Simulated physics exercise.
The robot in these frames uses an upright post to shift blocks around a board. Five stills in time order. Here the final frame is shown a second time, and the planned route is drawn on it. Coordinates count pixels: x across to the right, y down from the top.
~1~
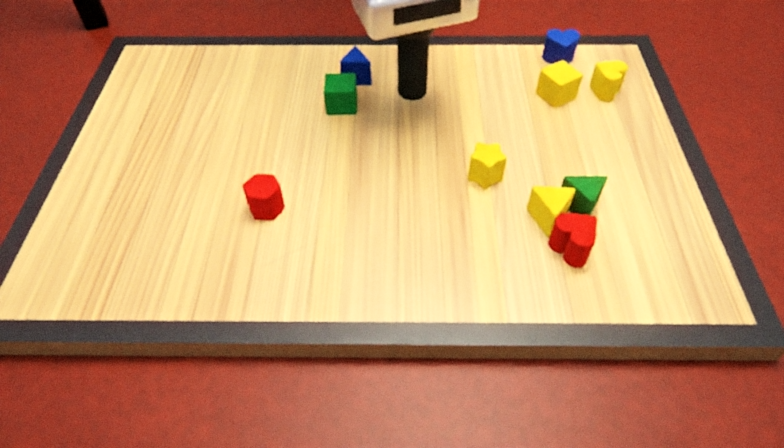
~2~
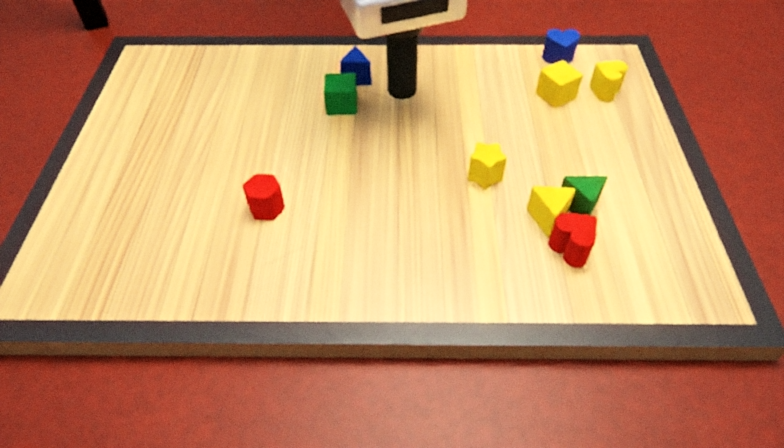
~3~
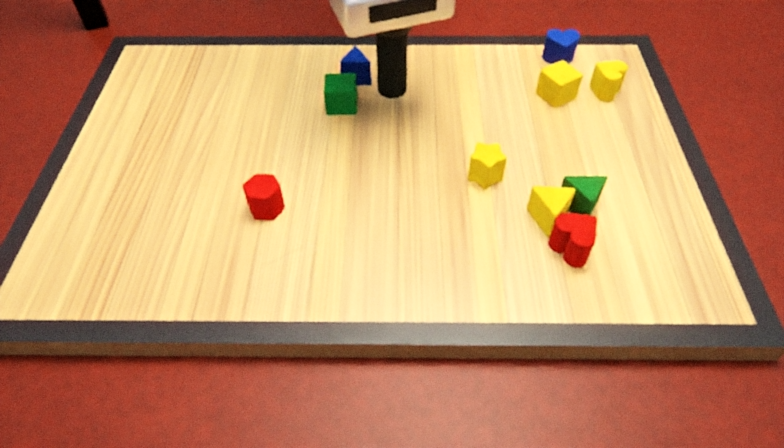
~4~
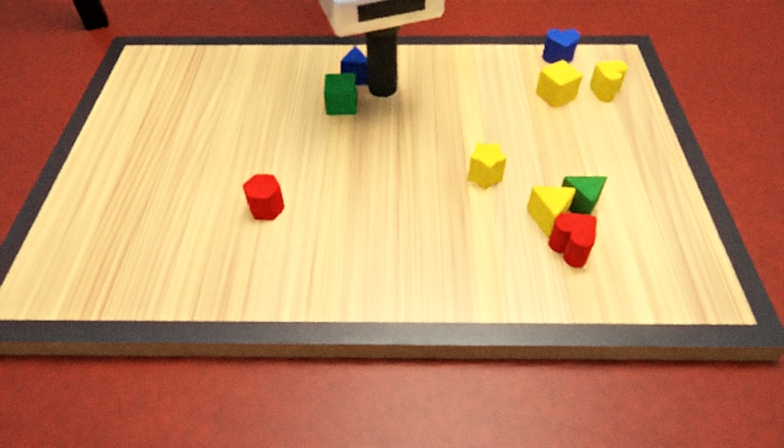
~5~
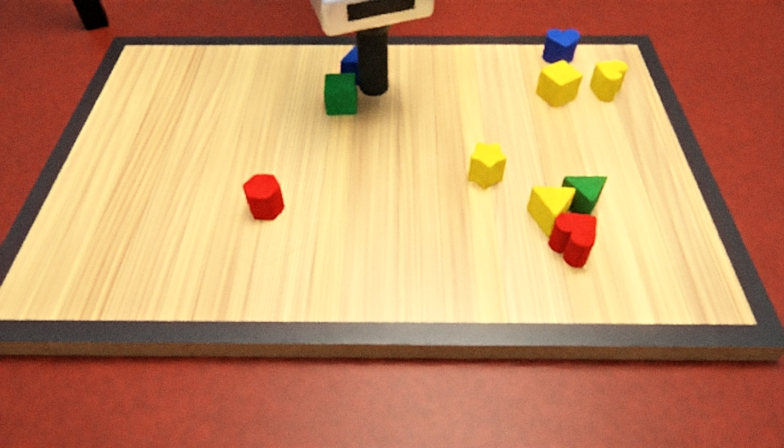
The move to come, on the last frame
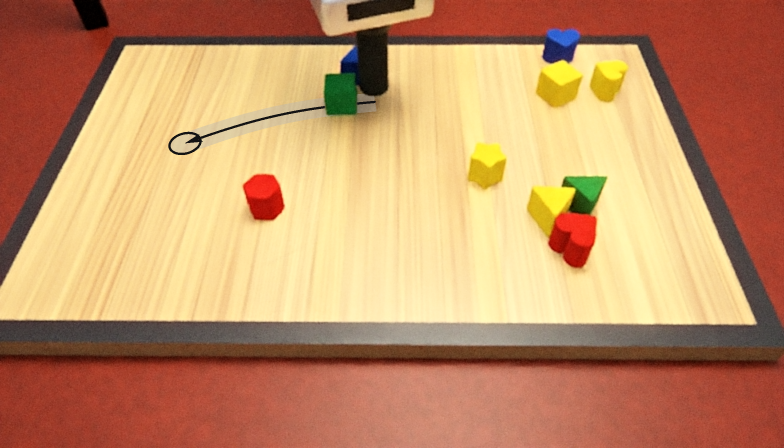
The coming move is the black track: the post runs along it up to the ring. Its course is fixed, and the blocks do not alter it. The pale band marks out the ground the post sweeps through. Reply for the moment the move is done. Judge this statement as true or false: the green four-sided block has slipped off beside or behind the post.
False - the claim does not hold.
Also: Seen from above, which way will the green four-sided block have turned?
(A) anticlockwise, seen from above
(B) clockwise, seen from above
Correct choice: B.
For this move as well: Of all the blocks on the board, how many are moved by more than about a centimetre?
In total, one block gets moved by over 1 cm.
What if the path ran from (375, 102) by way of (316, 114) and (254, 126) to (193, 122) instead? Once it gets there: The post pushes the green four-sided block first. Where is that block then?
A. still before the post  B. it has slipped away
It's A.
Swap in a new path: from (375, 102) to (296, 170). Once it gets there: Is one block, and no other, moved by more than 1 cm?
Final answer: Yes.
Path on the board, from (375, 102) via (312, 109) and (249, 123), ending at (185, 143).
What follows on the original path. One third of the way, post at (308, 95); green four-sided block at (276, 91), turned 15° anticlockwise.
Two thirds of the way, post at (245, 108); green four-sided block at (210, 103).
At the end, post at (179, 129); green four-sided block at (146, 115), turned 25° clockwise; blue triangular block in place.
